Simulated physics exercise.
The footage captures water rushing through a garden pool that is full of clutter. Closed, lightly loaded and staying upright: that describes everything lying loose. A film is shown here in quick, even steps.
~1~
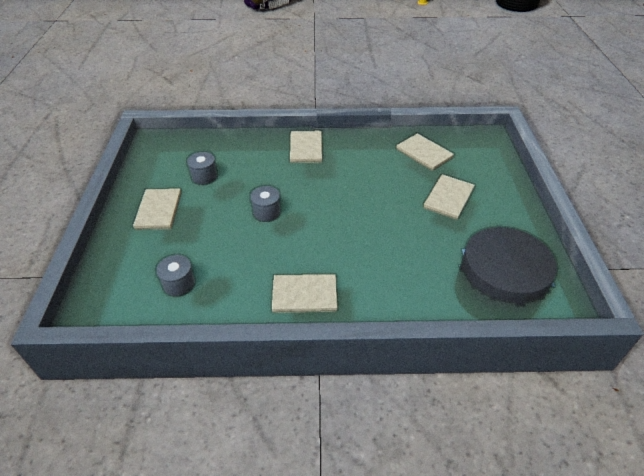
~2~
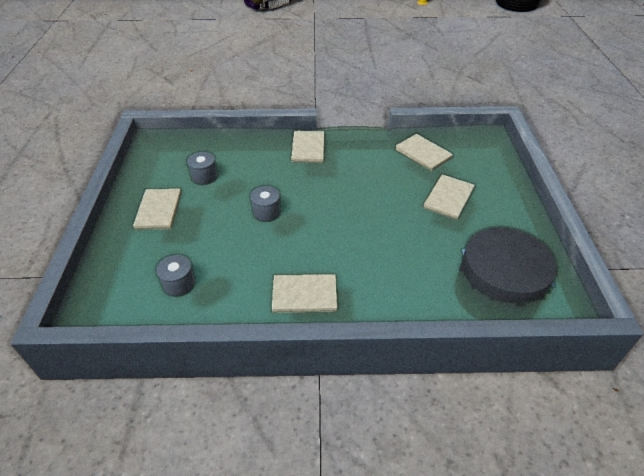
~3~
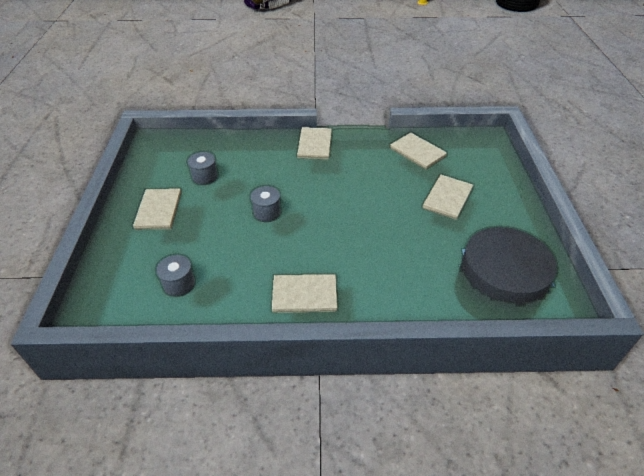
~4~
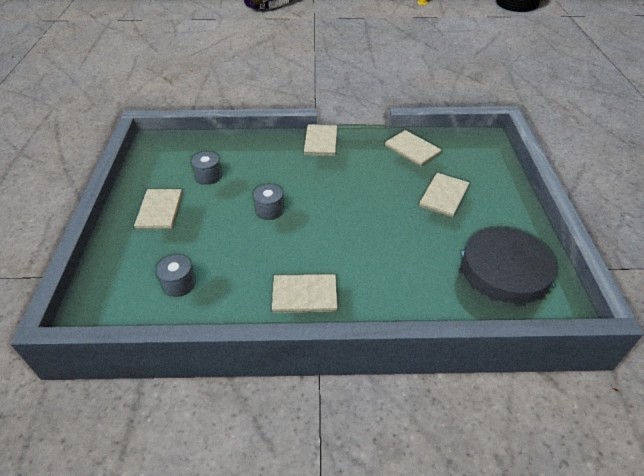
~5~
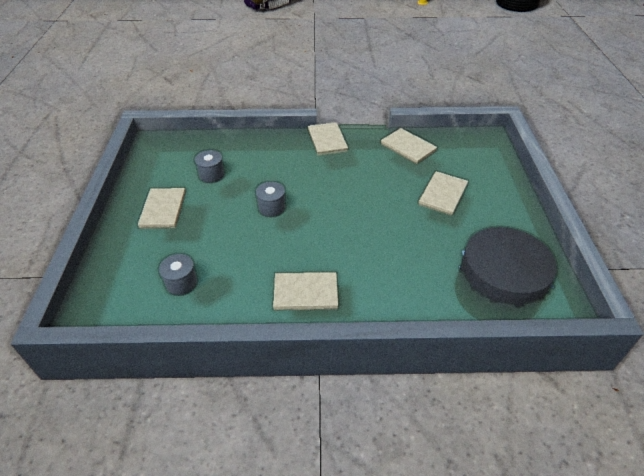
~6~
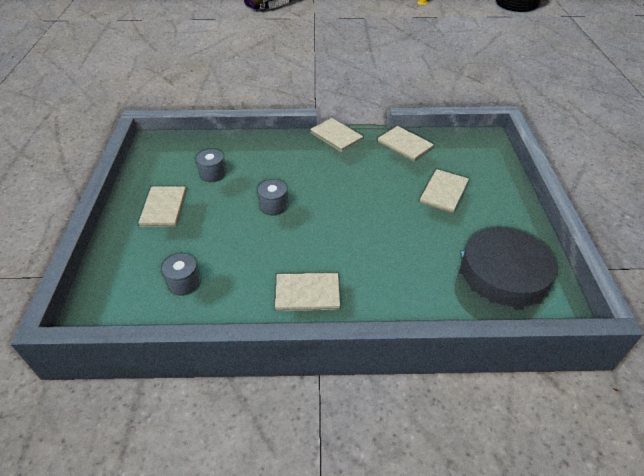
Garden pool losing a section of its back wall, pale floating slabs drifting toward the gap while the large dark disc stays put.
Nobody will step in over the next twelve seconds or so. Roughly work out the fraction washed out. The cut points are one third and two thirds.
Smaller than a third.
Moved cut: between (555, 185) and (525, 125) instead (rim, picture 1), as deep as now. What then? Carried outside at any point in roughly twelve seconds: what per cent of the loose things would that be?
Result: 20 per cent.
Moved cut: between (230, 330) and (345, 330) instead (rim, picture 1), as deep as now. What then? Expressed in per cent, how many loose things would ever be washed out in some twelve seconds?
I'd say around 10 percent.
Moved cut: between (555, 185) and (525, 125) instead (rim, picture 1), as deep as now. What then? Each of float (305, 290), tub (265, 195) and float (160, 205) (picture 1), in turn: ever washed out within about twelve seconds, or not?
Result by object, in the order asked: Not flushed / not flushed / not flushed.
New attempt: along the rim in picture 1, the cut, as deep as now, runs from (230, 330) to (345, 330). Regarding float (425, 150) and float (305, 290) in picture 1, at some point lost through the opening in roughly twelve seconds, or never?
Held back and swept away.
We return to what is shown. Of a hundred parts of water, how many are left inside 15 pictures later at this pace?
I'd estimate some 80 percent of the water stays.
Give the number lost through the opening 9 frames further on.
2.
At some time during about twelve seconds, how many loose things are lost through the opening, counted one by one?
By my count, 2.
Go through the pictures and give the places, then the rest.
In the first picture, a float at (306, 144) floats; a float at (425, 150), afloat; 0 of 8 have shifted.
In the second picture, a float at (308, 144), afloat, close to its start; a float at (424, 150), afloat; 0 of 8 have shifted.
In the third picture, a float at (315, 141), afloat, close to its start; a float at (419, 148), afloat, close to its start; 2 of 8 have shifted.
In the fourth picture, a float at (321, 138) floats, close to its start; a float at (413, 146), afloat, close to its start; 2 of 8 have shifted.
In the fifth picture, a float at (328, 136), afloat, close to its start; a float at (409, 144), afloat, close to its start; 5 of 8 have shifted.
In the sixth picture, a float at (337, 133), afloat, a stride from its start; a float at (406, 141), afloat, close to its start; 6 of 8 have shifted.
A moment on, 1 of 8 are out; 7 afloat.
Next, 2 of 8 are out; 6 afloat.
Later, 2 of 8 are out; 6 afloat.
In the end, 2 of 8 are out; 6 afloat.
